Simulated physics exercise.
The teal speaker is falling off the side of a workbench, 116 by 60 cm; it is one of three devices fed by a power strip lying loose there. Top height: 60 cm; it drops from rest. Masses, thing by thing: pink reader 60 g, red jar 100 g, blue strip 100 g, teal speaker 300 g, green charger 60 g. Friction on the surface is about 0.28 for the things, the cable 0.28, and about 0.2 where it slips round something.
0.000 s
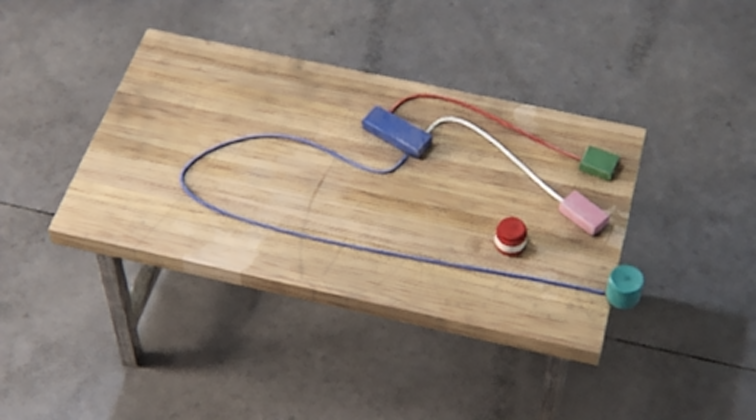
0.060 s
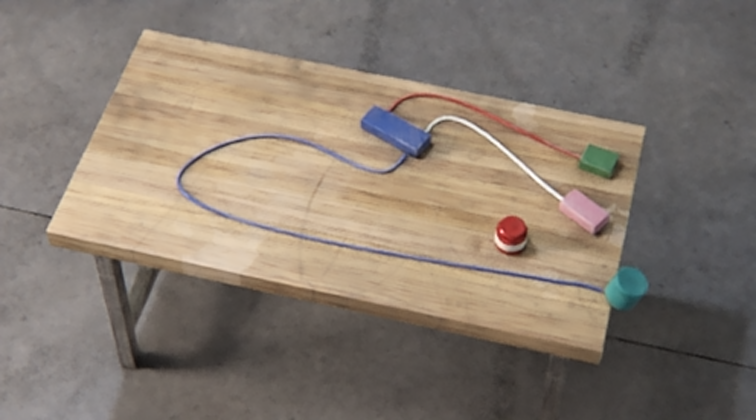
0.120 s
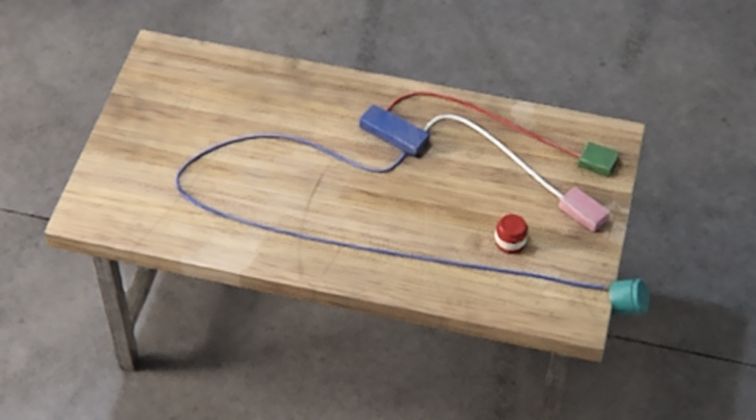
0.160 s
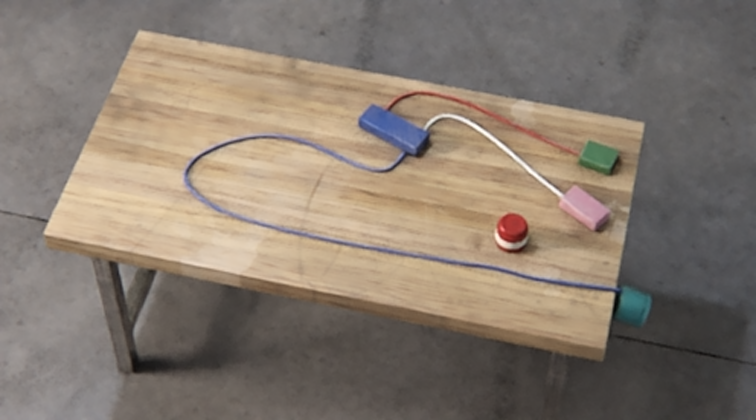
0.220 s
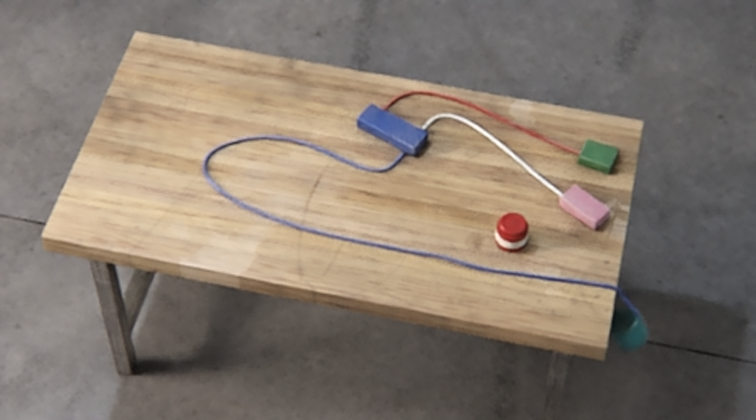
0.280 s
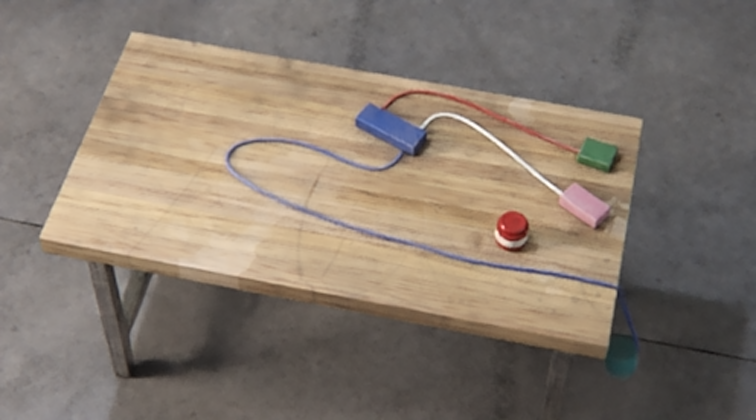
A teal cylinder tipped off the right edge of a wooden workbench and dropped below the tabletop, pulling its looped blue cable along the surface while the blue strip stayed about where it was.
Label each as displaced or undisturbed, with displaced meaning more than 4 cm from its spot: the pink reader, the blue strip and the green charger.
Pink reader: Undisturbed; blue strip: Undisturbed; green charger: Undisturbed.
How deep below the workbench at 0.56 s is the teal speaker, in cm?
Roughly 55 centimetres.
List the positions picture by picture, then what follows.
Pink reader (585, 209); blue strip (397, 127); green charger (600, 159); blue cable runs through (223, 145) (239, 218) (379, 251) (526, 278), in the first picture.
Teal speaker (629, 280); blue cable runs through (236, 219) (524, 276), in the second picture.
Teal speaker (629, 297); blue cable runs through (235, 219) (526, 274), in the third picture.
Teal speaker (631, 307); blue cable runs through (251, 221) (542, 279), in the fourth picture.
Teal speaker (628, 328); blue cable runs through (290, 224) (584, 282), in the fifth picture.
Pink reader (585, 201); blue strip (391, 124); green charger (598, 151); blue cable runs through (228, 164) (347, 225) (490, 264), in the sixth picture.
By 0.6 s, the strip's end of the blue cable at (402, 152); red jar 1 cm off its start, teal speaker over the edge.
By 0.8 s, the strip's end of the blue cable at (402, 152); red jar 3 cm off its start, teal speaker over the edge.
By 1.1 s, the strip's end of the blue cable at (402, 152); red jar 3 cm off its start at (526, 224), teal speaker over the edge.
By 1.4 s, the strip's end of the blue cable at (402, 152); red jar 3 cm off its start, teal speaker over the edge.
By 2.6 s, the strip's end of the blue cable at (403, 152); blue strip 0 cm off its start at (391, 125), pink reader 0 cm off its start at (585, 201), green charger 0 cm off its start at (598, 151), red jar 3 cm off its start at (526, 224).
